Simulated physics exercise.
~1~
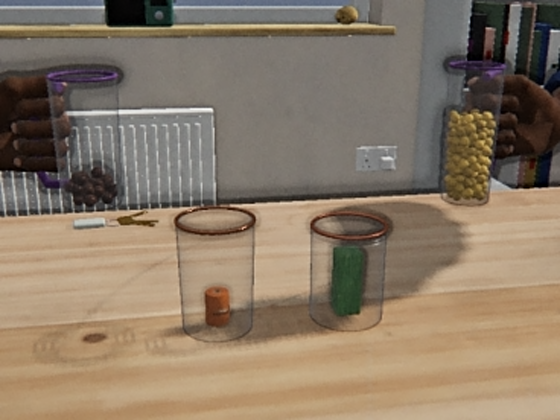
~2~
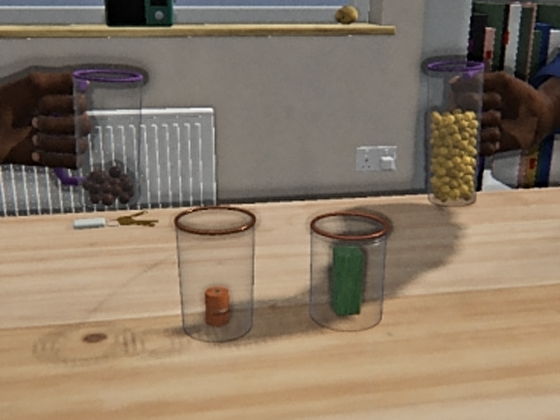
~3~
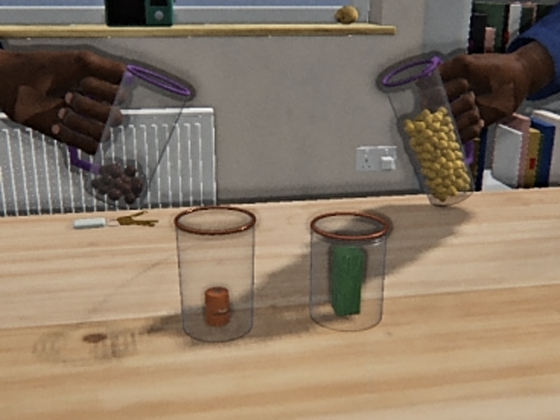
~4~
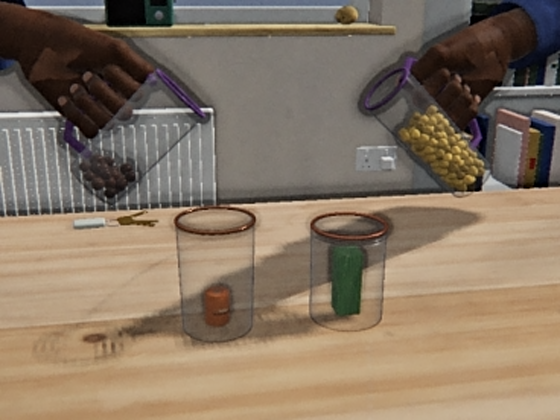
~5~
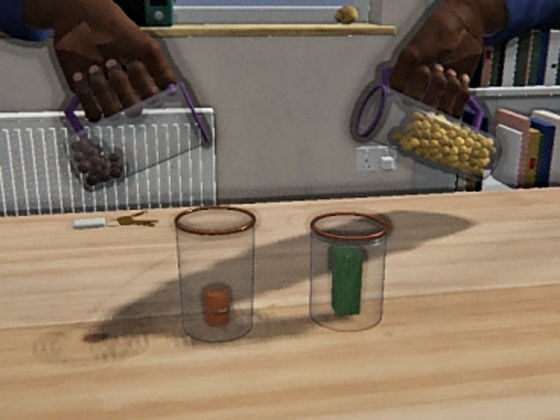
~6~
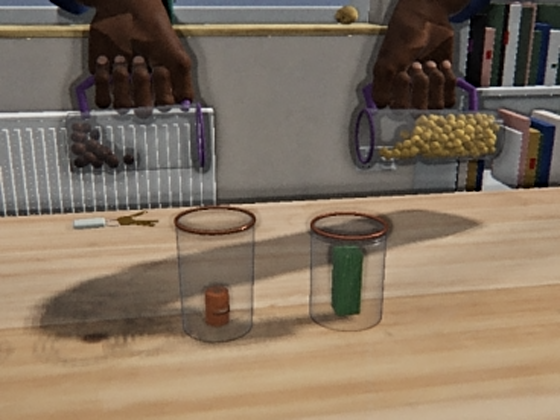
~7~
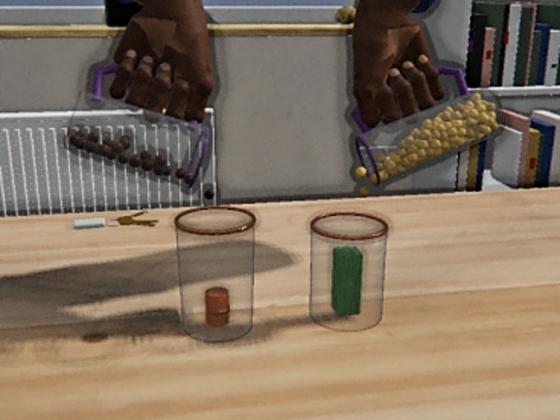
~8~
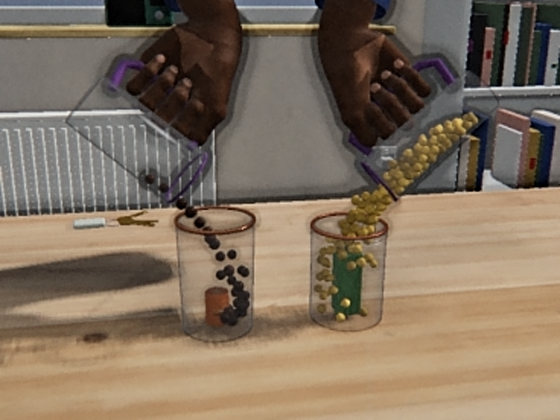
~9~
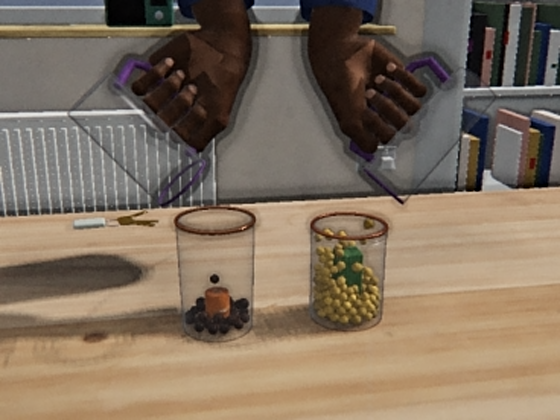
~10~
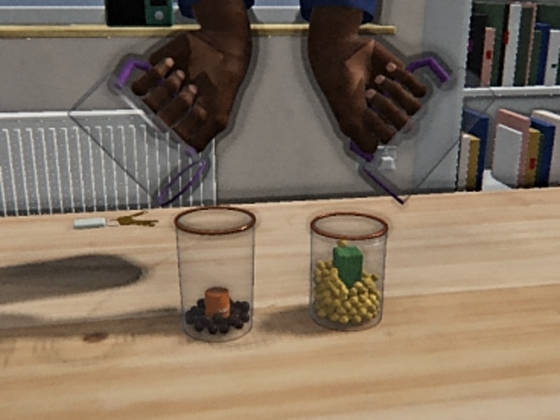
Two hands tipping cups of dark balls and yellow pieces into clear containers, leaving the orange and green objects inside still showing.
